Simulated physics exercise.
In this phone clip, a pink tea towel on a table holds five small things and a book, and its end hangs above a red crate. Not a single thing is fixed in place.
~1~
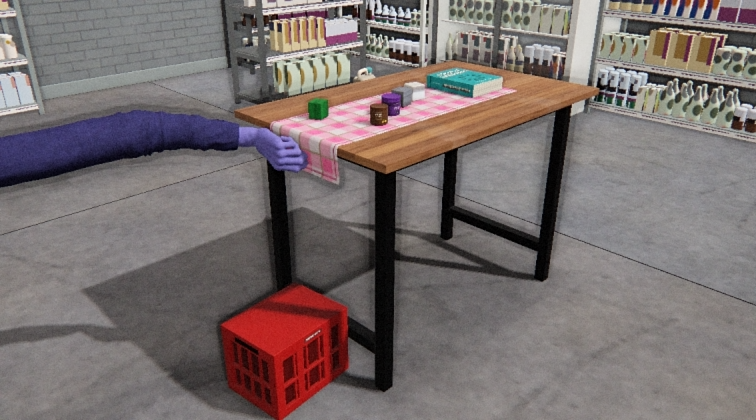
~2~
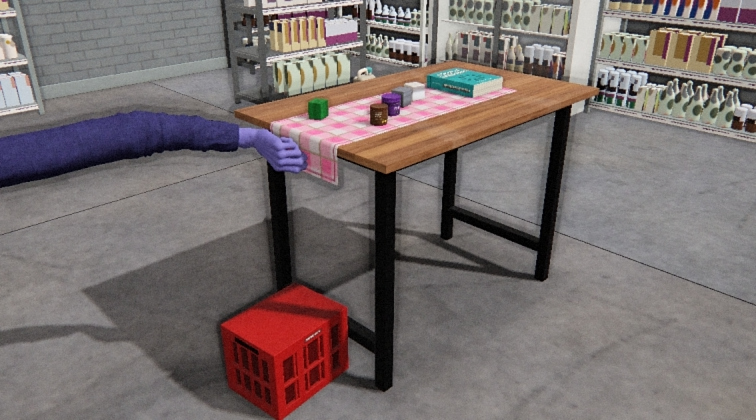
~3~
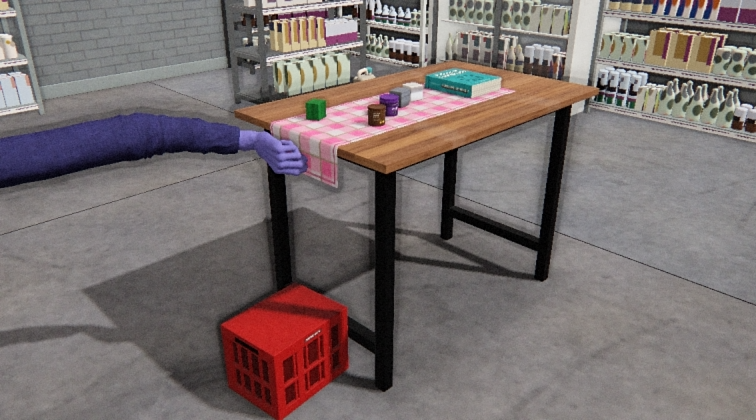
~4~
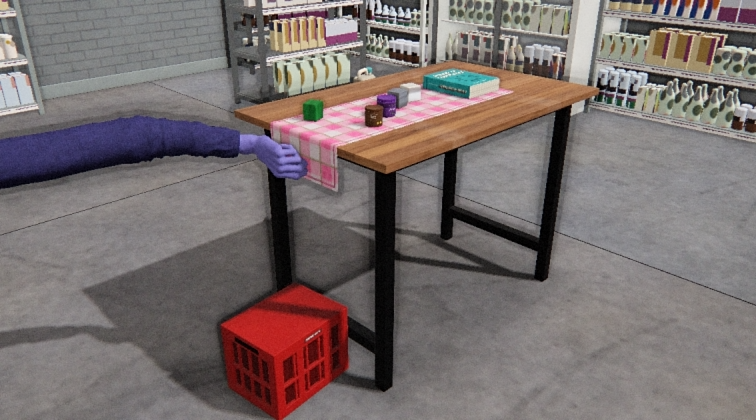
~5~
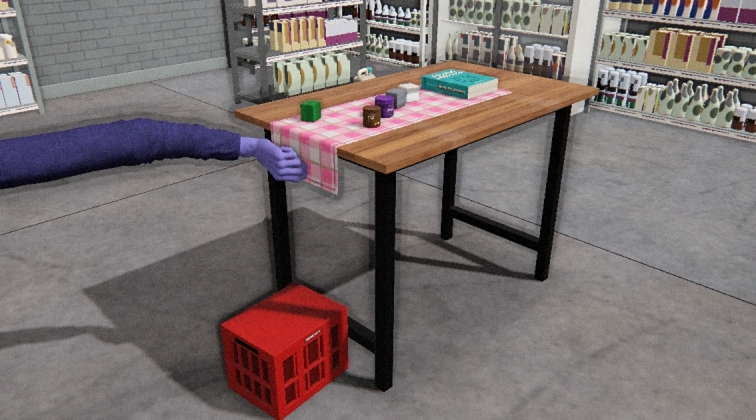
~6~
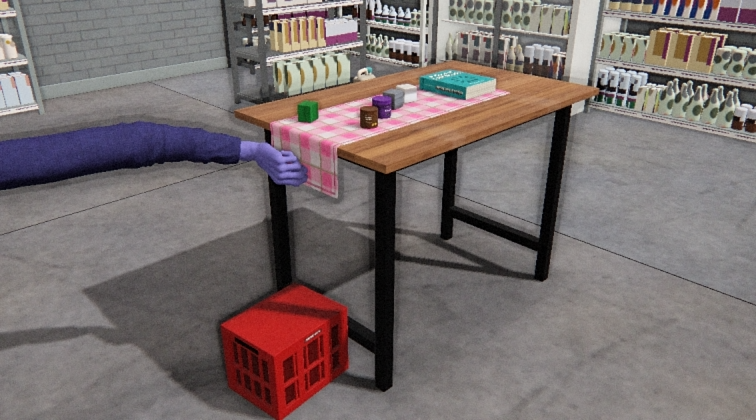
In a store aisle with stocked shelves and a grey brick wall behind, a fixed, slightly raised view looks across a wooden table with black legs. A pink checked cloth carries a green cube, small brown, purple and pale items, and a teal book, above a red crate. A purple hand at left draws the cloth's hanging end slightly downward, and the things on it shift slightly left with it.
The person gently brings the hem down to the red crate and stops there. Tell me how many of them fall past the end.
I predict that four objects will leave the top.
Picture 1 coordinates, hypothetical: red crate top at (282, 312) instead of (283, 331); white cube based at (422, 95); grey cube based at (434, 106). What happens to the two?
The white cube stays put; the grey cube stays put.
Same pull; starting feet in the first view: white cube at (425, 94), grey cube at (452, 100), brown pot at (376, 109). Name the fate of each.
Watch the white cube hang on, the grey cube hang on and the brown pot go down.
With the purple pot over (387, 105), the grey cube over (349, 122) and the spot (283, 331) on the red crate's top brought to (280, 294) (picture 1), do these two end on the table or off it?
Purple pot: Safe; grey cube: Lost.
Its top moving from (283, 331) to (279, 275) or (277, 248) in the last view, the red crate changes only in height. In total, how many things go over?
It comes to 2 for the first height and 1 for the second.
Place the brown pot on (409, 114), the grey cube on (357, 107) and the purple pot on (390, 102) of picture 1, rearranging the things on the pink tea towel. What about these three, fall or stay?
My call: The brown pot takes a tumble; the grey cube takes a tumble; the purple pot takes a tumble.
Early on, hem near (305, 229); green cube gone.
Midway, hem near (306, 282); green cube, brown pot and purple pot gone.
Finally, hem on the crate; green cube, brown pot, purple pot and grey cube gone. It carries off four.
